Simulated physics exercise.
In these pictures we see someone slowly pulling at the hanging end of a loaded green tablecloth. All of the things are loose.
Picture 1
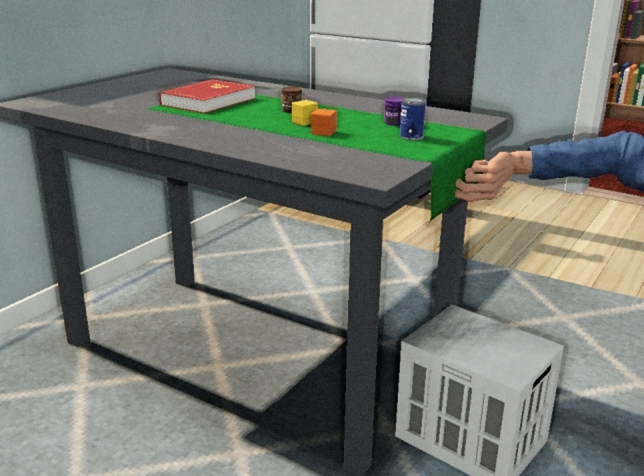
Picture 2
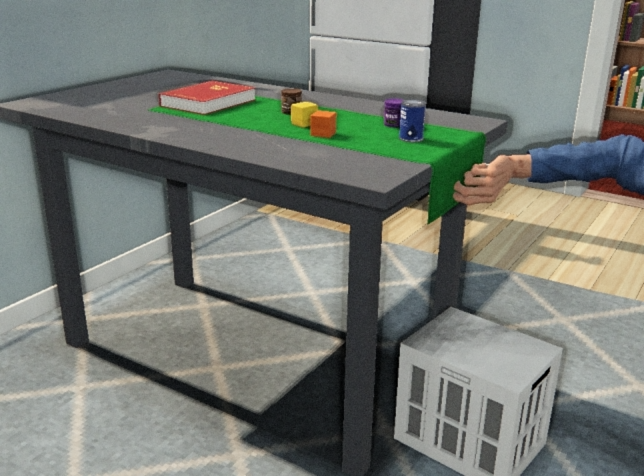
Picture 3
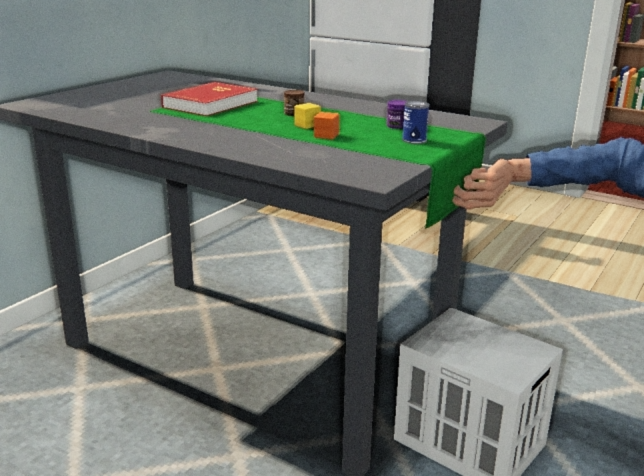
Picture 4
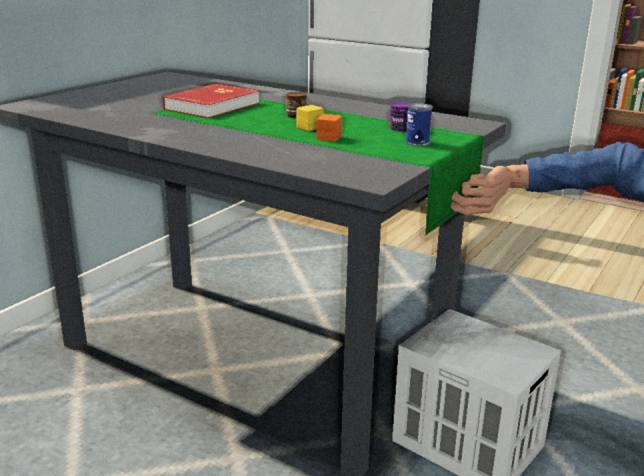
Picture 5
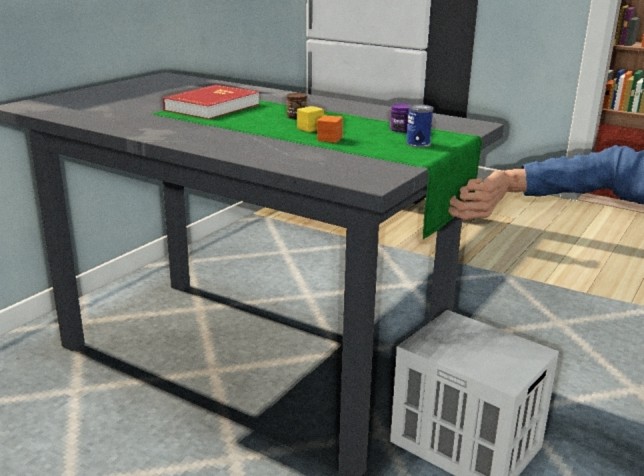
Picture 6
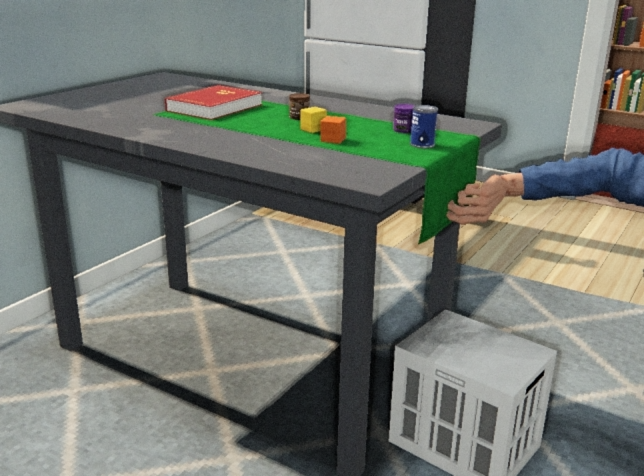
At a dark table above a pale crate, a hand slowly drew down the hanging end of a green cloth, and the cans, pot and cubes on it crept slightly toward the right edge.
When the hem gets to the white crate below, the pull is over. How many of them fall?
The number that drops will be three.
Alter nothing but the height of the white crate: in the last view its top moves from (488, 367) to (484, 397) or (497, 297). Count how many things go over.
Going over the edge would be 4 and 1.
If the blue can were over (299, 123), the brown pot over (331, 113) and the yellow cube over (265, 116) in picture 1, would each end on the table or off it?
The blue can does not fall, the brown pot survives, the yellow cube does not fall.
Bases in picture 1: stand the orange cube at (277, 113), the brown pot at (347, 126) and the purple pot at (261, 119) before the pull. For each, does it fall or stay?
Outcome: Orange cube keeps its perch; brown pot is gone; purple pot keeps its perch.
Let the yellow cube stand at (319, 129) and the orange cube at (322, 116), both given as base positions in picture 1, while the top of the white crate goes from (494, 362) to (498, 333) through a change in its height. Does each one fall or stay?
Yellow cube stays, orange cube stays.
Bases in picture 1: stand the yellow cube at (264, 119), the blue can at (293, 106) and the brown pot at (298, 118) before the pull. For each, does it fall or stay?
Fate of the yellow cube: It stays; fate of the blue can: It stays; fate of the brown pot: It stays.
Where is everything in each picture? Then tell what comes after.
Hem (429, 223); blue can (414, 100); purple pot (396, 99); orange cube (324, 112); yellow cube (305, 103); brown pot (292, 89); top of the crate (494, 362), in the first picture.
Hem (427, 225); blue can (413, 102), in the second picture.
Hem (425, 229); purple pot (399, 102), in the third picture.
Hem (425, 236); orange cube (330, 117); top of the crate (491, 366), in the fourth picture.
Hem (422, 240); yellow cube (311, 109), in the fifth picture.
Hem (418, 244); blue can (425, 108); purple pot (405, 106); orange cube (334, 119); yellow cube (314, 110); brown pot (300, 95), in the sixth picture.
A little later, hem near (447, 259); blue can gone.
Next, hem near (444, 301); blue can and purple pot gone.
Later still, hem on the crate; blue can, purple pot and orange cube gone.
When it is over, hem on the crate; blue can, purple pot and orange cube gone. The answer is three.
